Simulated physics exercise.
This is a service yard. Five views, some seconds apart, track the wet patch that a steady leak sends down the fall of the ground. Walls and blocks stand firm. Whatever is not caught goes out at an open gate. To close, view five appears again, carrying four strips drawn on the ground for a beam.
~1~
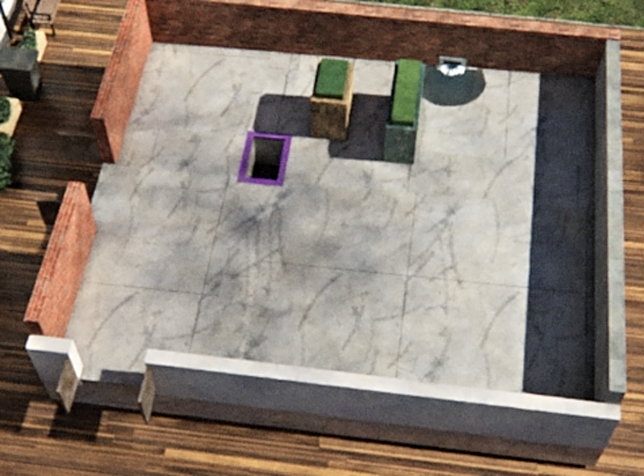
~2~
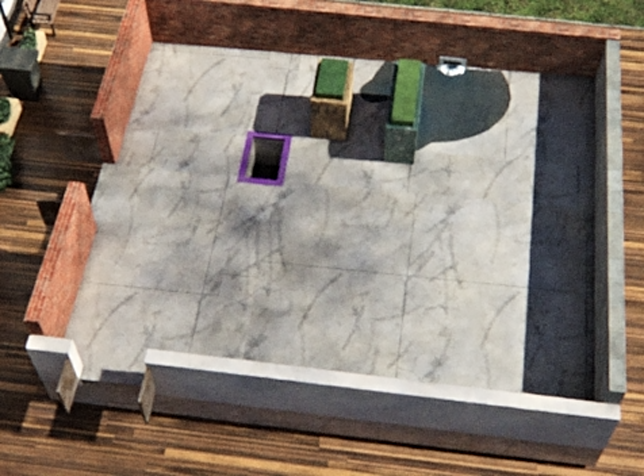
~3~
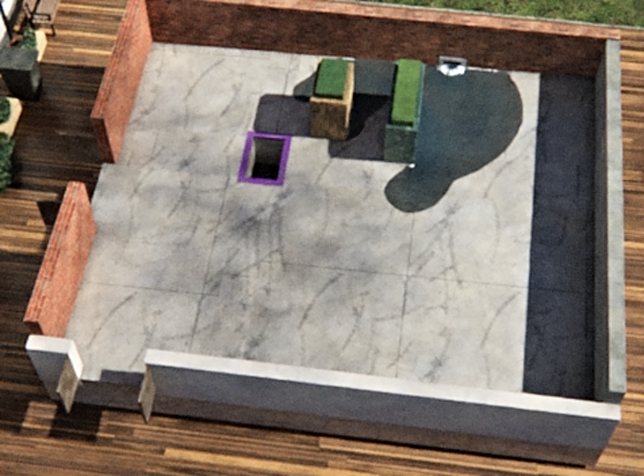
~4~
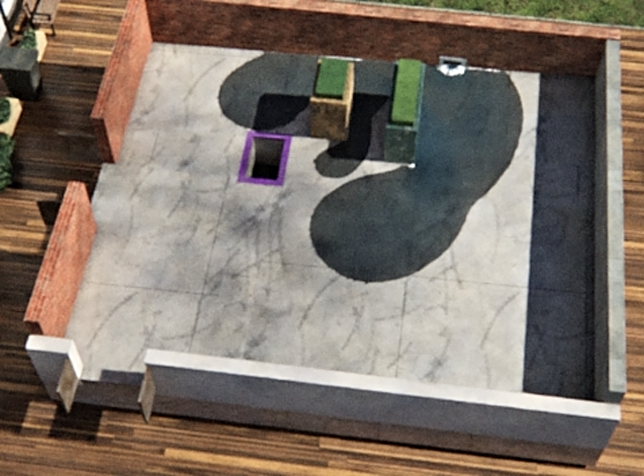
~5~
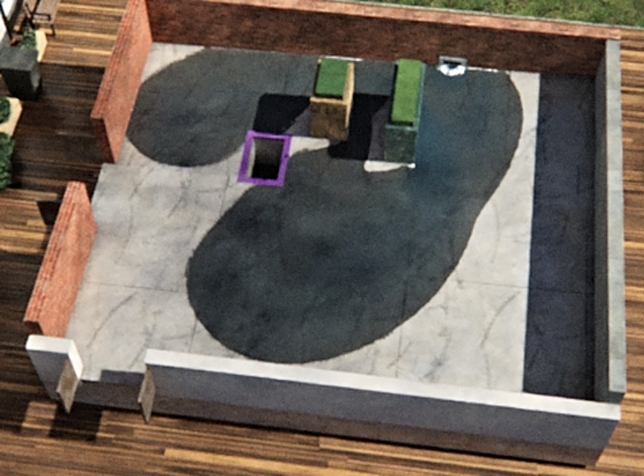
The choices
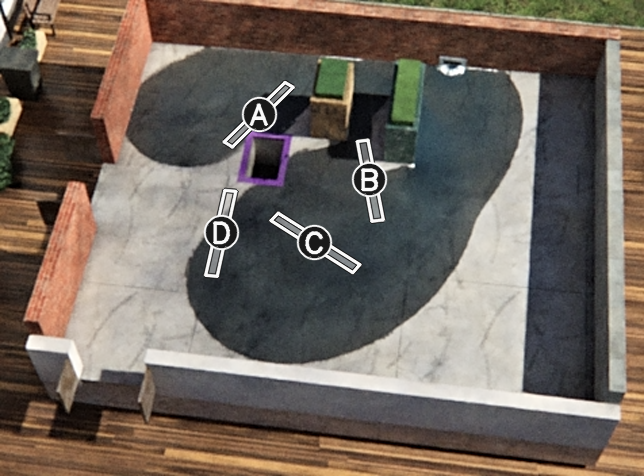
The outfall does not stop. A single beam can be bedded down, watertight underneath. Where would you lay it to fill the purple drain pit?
C is best.
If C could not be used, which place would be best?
The answer is A.
On the marked copy, A from (228, 144) to (289, 84); B from (362, 140) to (377, 220); C from (274, 216) to (356, 268); D from (211, 275) to (230, 190).
For place A, about 14 % of the stream runs into the purple drain pit, about 86 % out by the gates.
For place B, about 4 % of the stream runs into the purple drain pit, about 95 % out by the gates.
For place C, about 19 % of the stream runs into the purple drain pit, about 80 % out by the gates.
For place D, about 4 % of the stream runs into the purple drain pit, about 95 % out by the gates.
